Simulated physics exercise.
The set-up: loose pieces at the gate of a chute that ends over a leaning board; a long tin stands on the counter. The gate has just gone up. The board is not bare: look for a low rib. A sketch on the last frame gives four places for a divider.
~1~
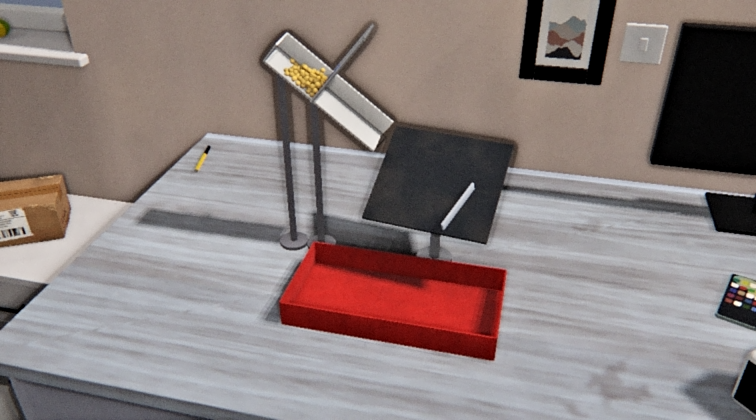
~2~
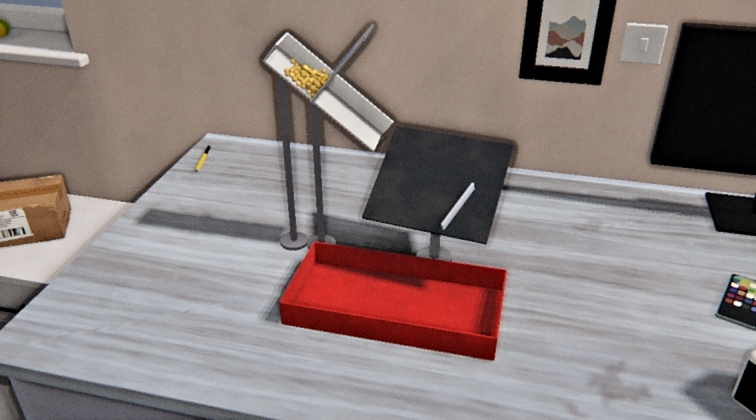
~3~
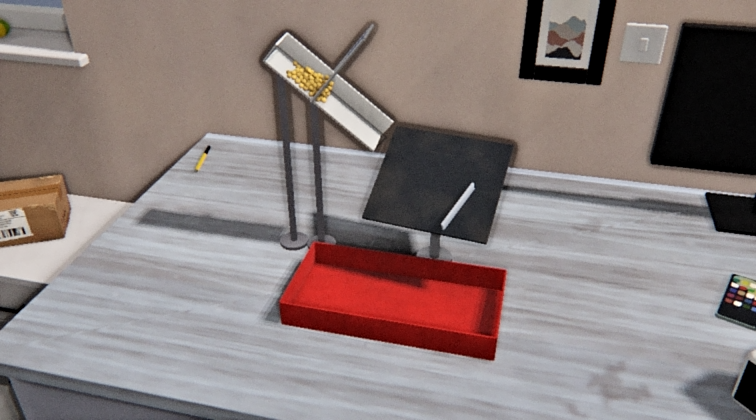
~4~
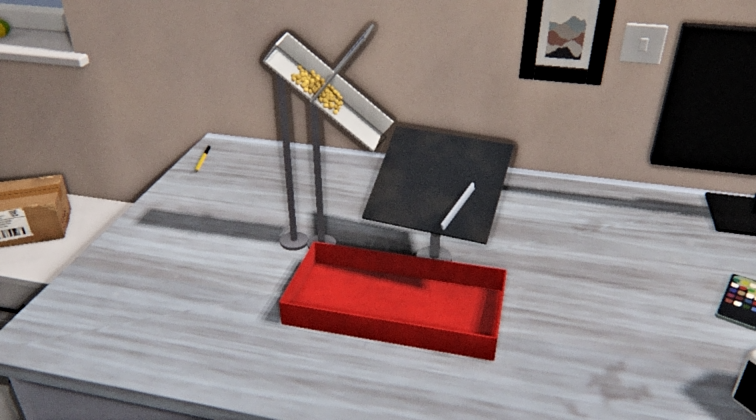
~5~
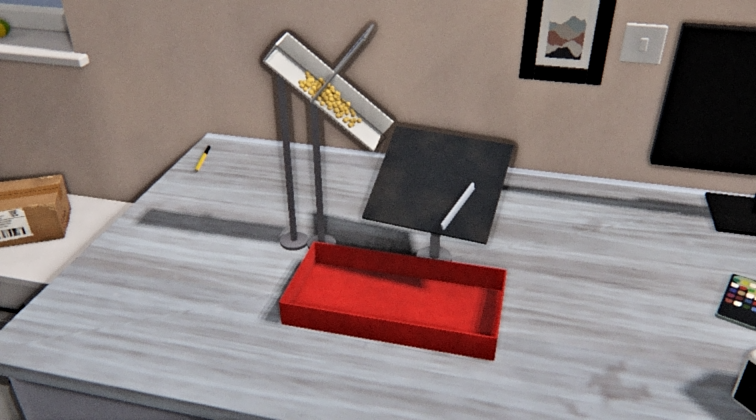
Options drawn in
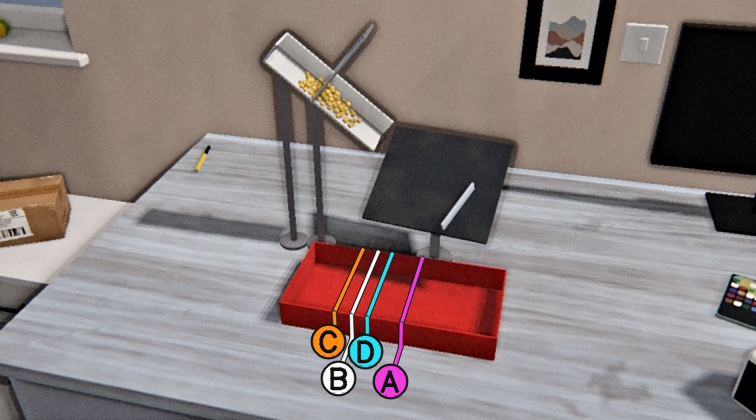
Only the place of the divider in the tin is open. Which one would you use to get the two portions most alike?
Line A.
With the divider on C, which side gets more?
The right side.
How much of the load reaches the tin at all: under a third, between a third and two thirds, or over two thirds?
Over two thirds.
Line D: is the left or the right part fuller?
Right.
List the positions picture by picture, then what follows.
Load behind the gate at (307, 79), puffed corn balls; lip of the chute at (377, 144), sloping fairly steeply, in the first picture.
Middle of the board at (438, 181), tilted fairly steeply; middle of its low edge at (422, 230); of its high edge at (453, 135), in the second picture.
Front corners of the tin at (280, 302) and (497, 338), empty; front of the load at (324, 101), in the third picture.
Middle of the load at (317, 92); its front at (339, 107), about a third of the way to the lip; rib from (473, 183) to (442, 225), in the fourth picture.
Middle of the load at (330, 95); its front at (359, 121), about two thirds of the way to the lip, in the fifth picture.
On the marked copy, line A crosses the front rim at (401, 322); line B crosses the front rim at (351, 314); line C crosses the front rim at (334, 311); line D crosses the front rim at (367, 317).
For line A, of what is caught, about half on the left of the divider, about half on the right.
For line B, of what is caught, a small part on the left of the divider, nearly all on the right.
For line C, of what is caught, a stray few on the left of the divider, nearly all on the right.
For line D, of what is caught, a small part on the left of the divider, nearly all on the right.
